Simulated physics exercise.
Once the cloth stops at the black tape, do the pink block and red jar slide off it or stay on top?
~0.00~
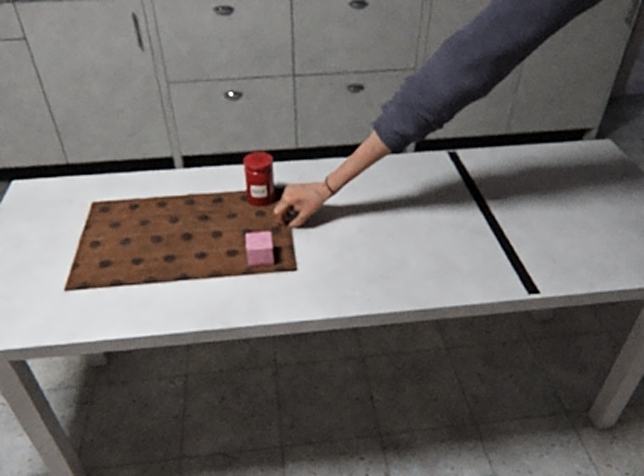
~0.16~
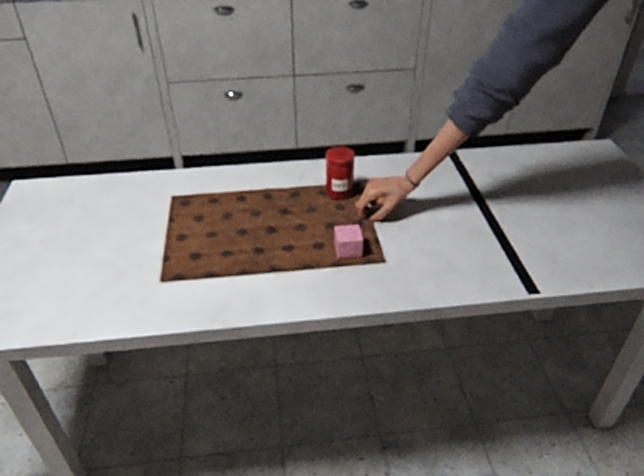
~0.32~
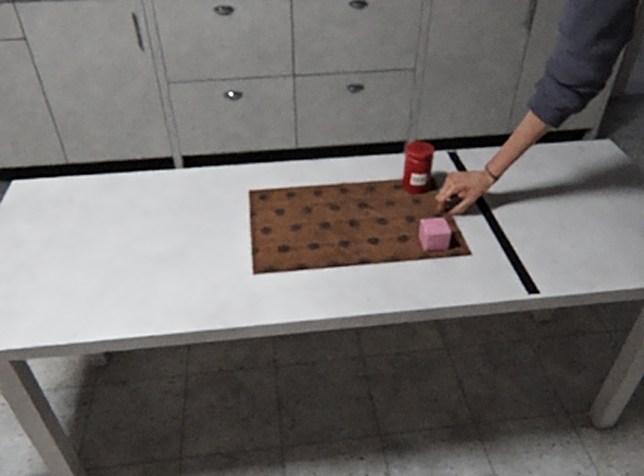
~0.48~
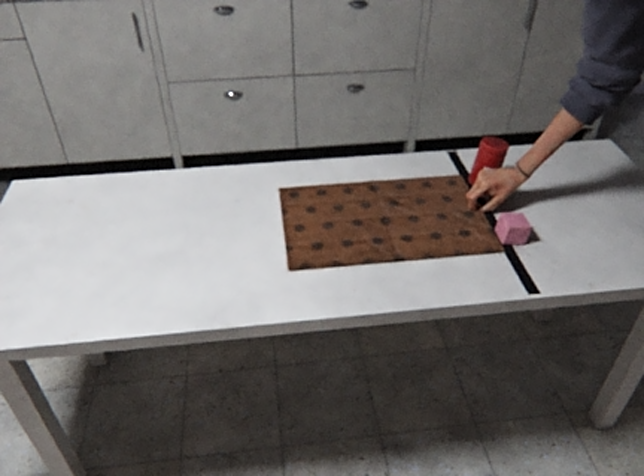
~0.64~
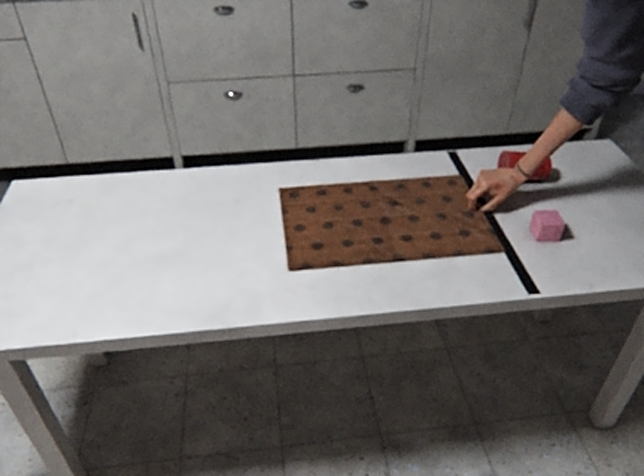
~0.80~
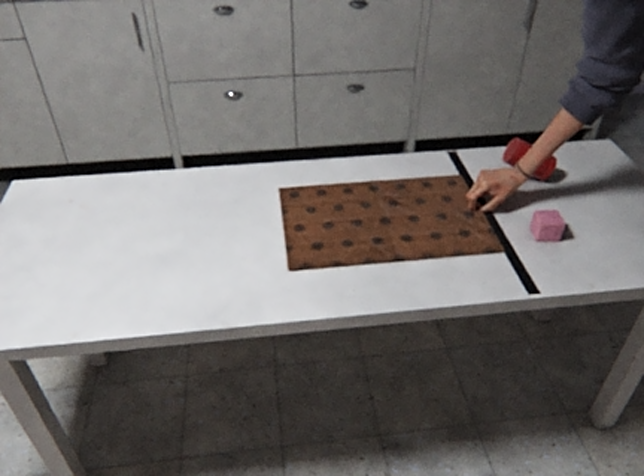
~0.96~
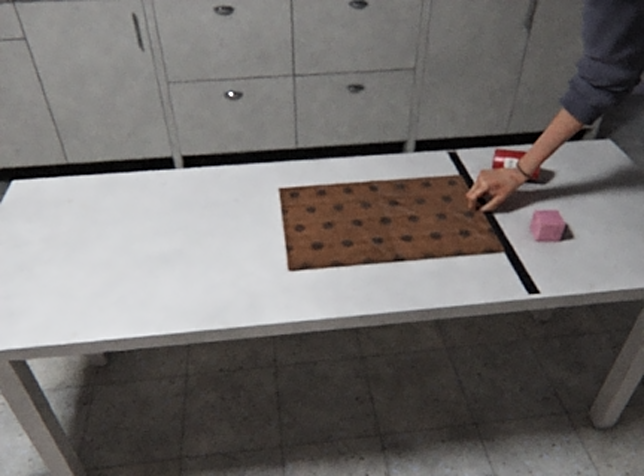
Both slide off. The pink block shoots off the front edge of the cloth and the red jar slides clear of it too, ending on its side on the bare table.
